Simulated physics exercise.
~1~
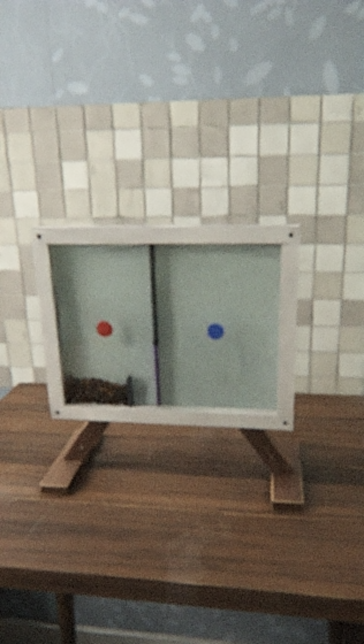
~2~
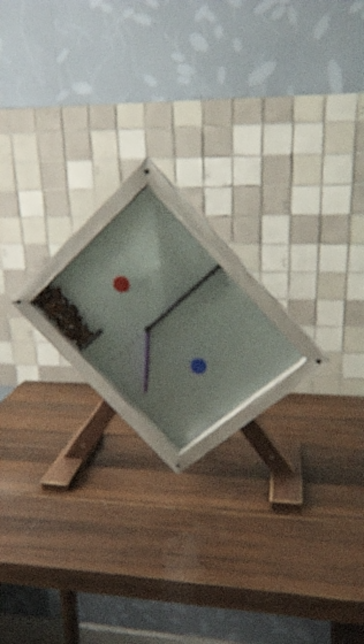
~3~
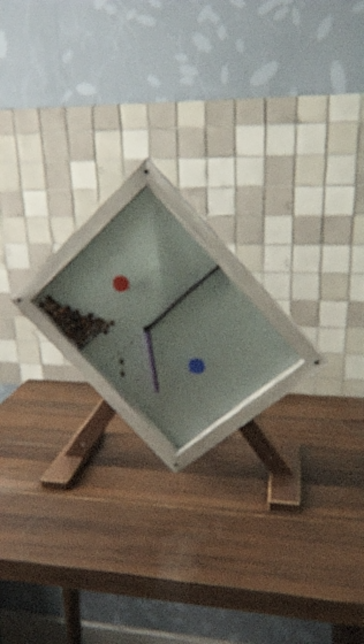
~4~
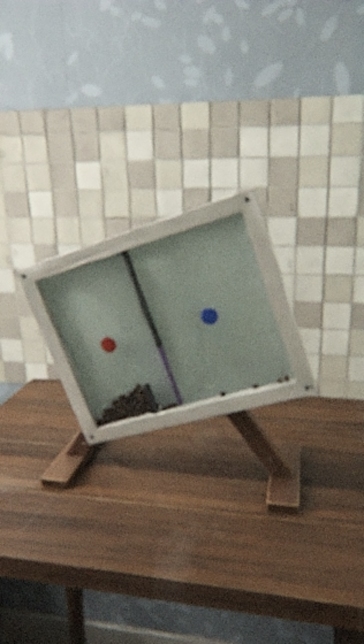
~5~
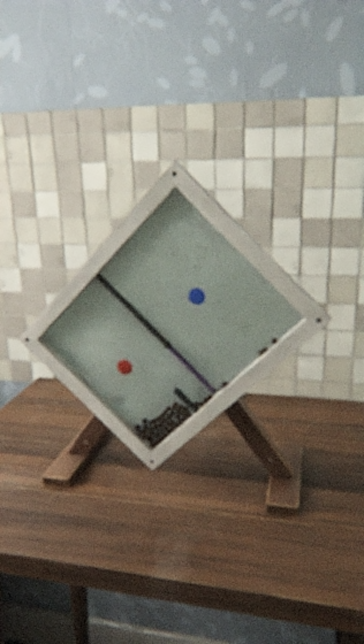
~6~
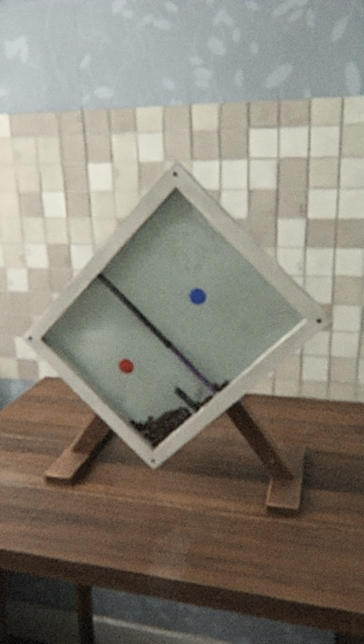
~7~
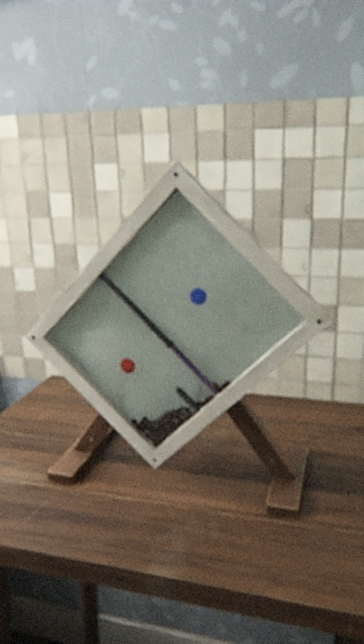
Framed puzzle box on a wooden table tilting clockwise, then swinging back anticlockwise, its dark beads settling mostly on the red-dotted side.
